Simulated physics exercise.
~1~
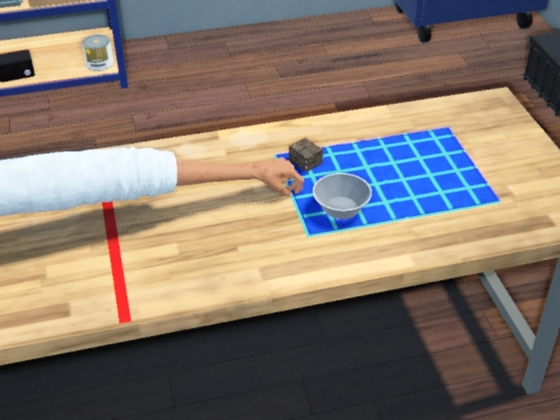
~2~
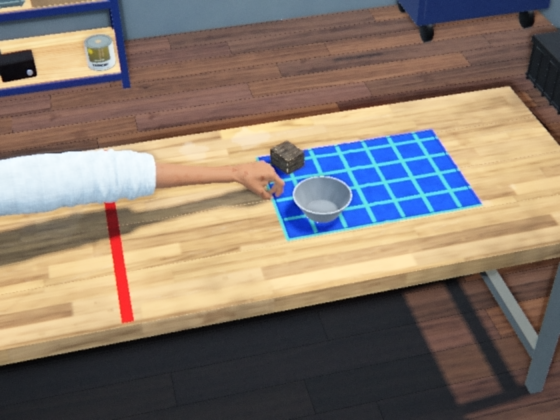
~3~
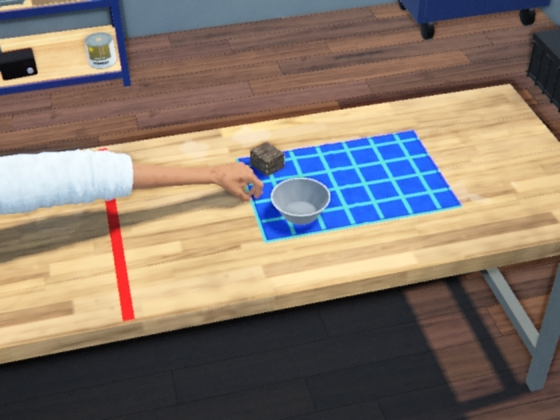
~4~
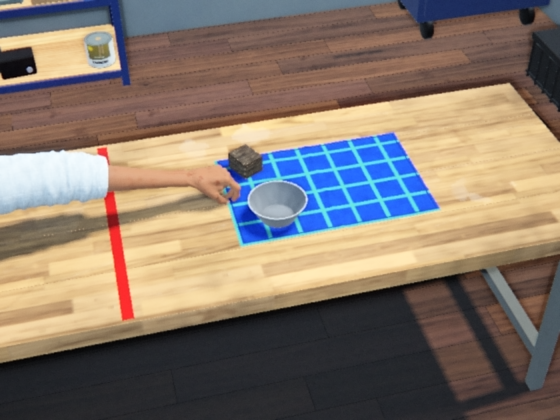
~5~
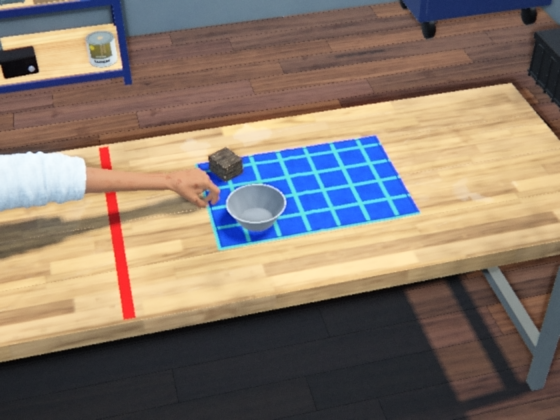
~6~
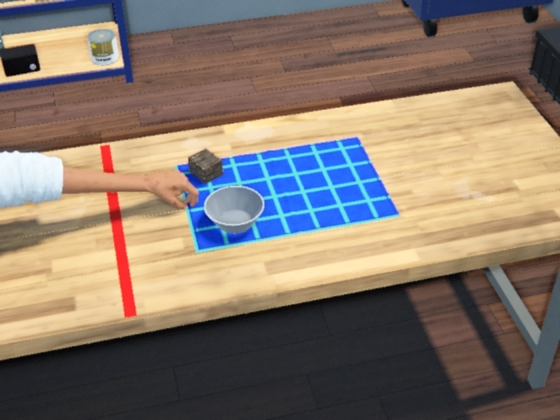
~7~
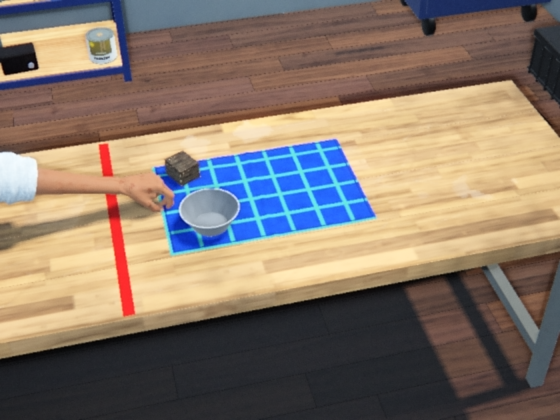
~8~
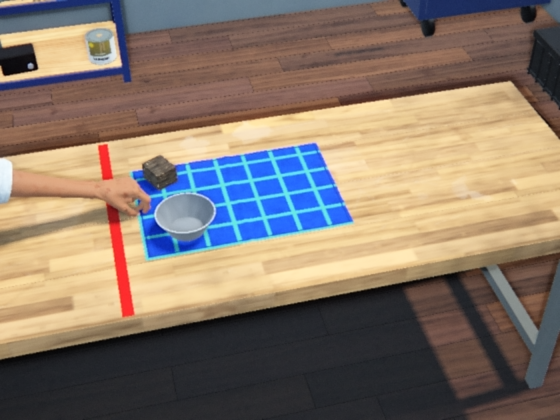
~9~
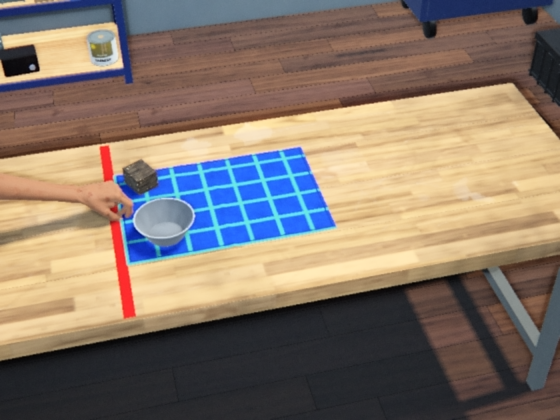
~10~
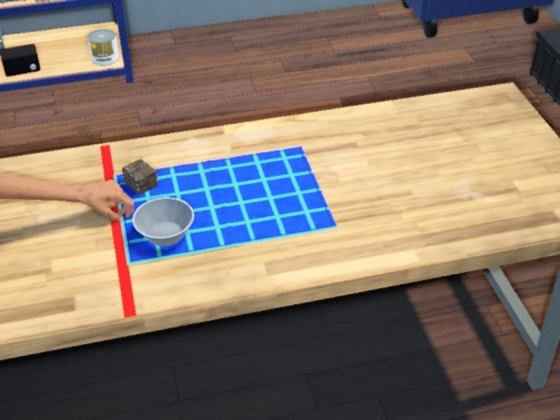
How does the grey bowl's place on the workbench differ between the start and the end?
At the start the grey bowl sits around the middle of the workbench, well to the right of the red tape. By the end it is much farther left, just to the right of the tape and still on the blue cloth.
